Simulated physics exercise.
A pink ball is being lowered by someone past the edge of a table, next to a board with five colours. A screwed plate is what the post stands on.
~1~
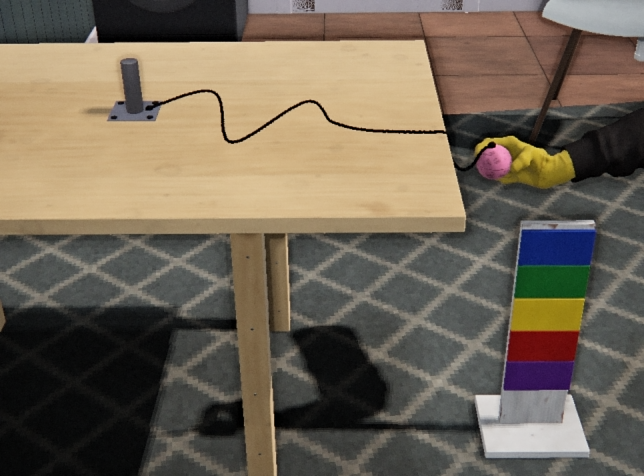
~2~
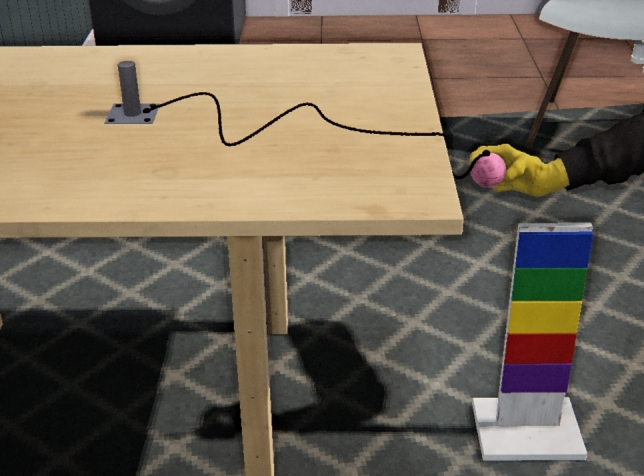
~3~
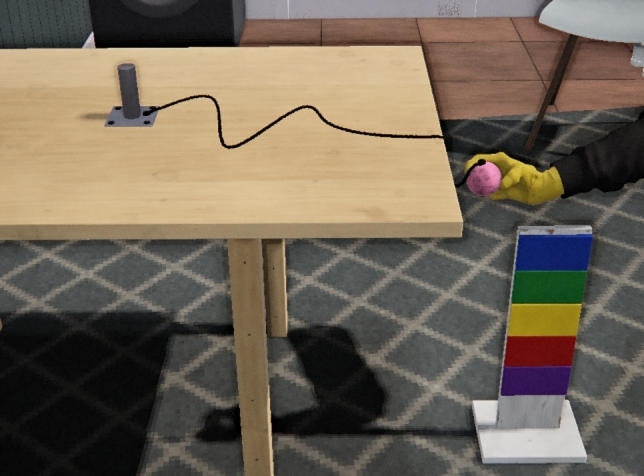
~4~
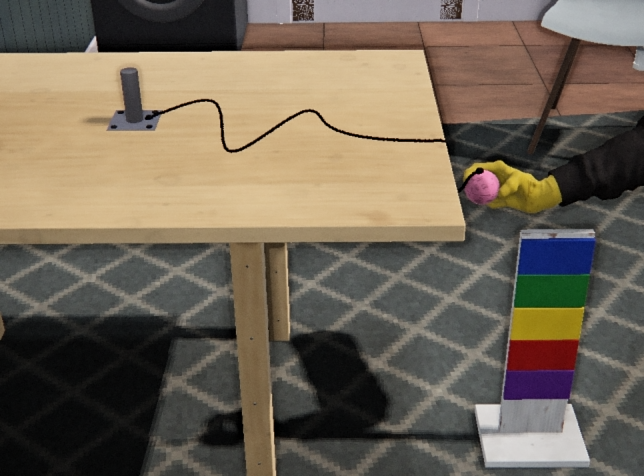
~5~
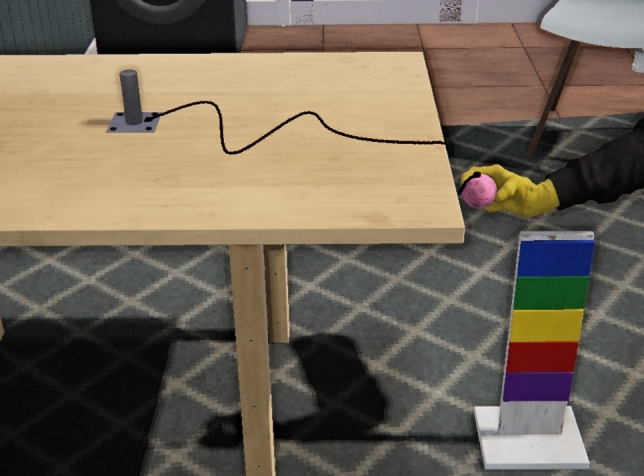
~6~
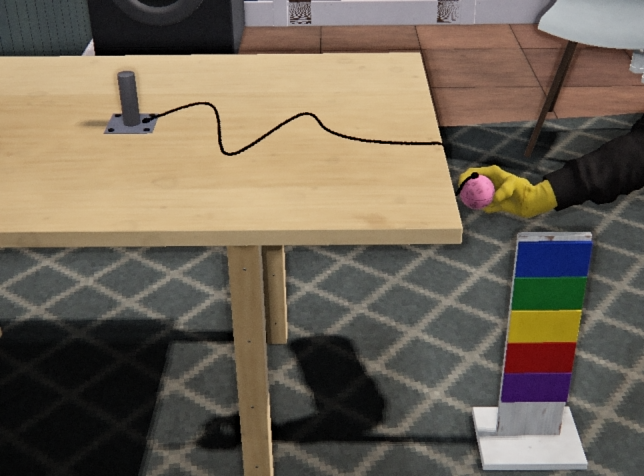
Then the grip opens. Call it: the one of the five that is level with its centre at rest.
My call is purple.
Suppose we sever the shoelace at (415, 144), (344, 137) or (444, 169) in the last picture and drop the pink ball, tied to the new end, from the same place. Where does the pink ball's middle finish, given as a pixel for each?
Close to (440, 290) first, close to (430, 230) next, and close to (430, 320) last.
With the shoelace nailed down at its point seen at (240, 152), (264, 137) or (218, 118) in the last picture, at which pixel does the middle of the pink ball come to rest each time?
Approximately (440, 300), (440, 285) and (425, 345) respectively.
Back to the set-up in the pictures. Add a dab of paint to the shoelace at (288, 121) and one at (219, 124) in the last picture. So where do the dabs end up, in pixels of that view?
One ends up around (439, 133), the other around (275, 124).
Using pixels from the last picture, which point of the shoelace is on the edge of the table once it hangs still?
It sits at about (288, 121).
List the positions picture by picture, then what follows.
The first frame shows pink ball (494, 162); blue (557, 249); green (552, 283); yellow (547, 316); red (543, 347); purple (539, 377).
The second frame shows pink ball (488, 170); shoelace through (185, 97) (220, 125) (270, 124) (324, 118) (423, 135).
The third frame shows pink ball (484, 179).
The fourth frame shows pink ball (482, 188); shoelace through (188, 104) (222, 132) (272, 130) (327, 125) (425, 141).
The fifth frame shows pink ball (479, 191).
The sixth frame shows pink ball (477, 192); shoelace through (185, 107) (220, 135) (269, 133) (324, 128) (423, 144).
Soon after, ball near (399, 359); level with red.
After that, ball near (441, 367); level with purple.
In the end, ball near (416, 373); level with purple. At purple.
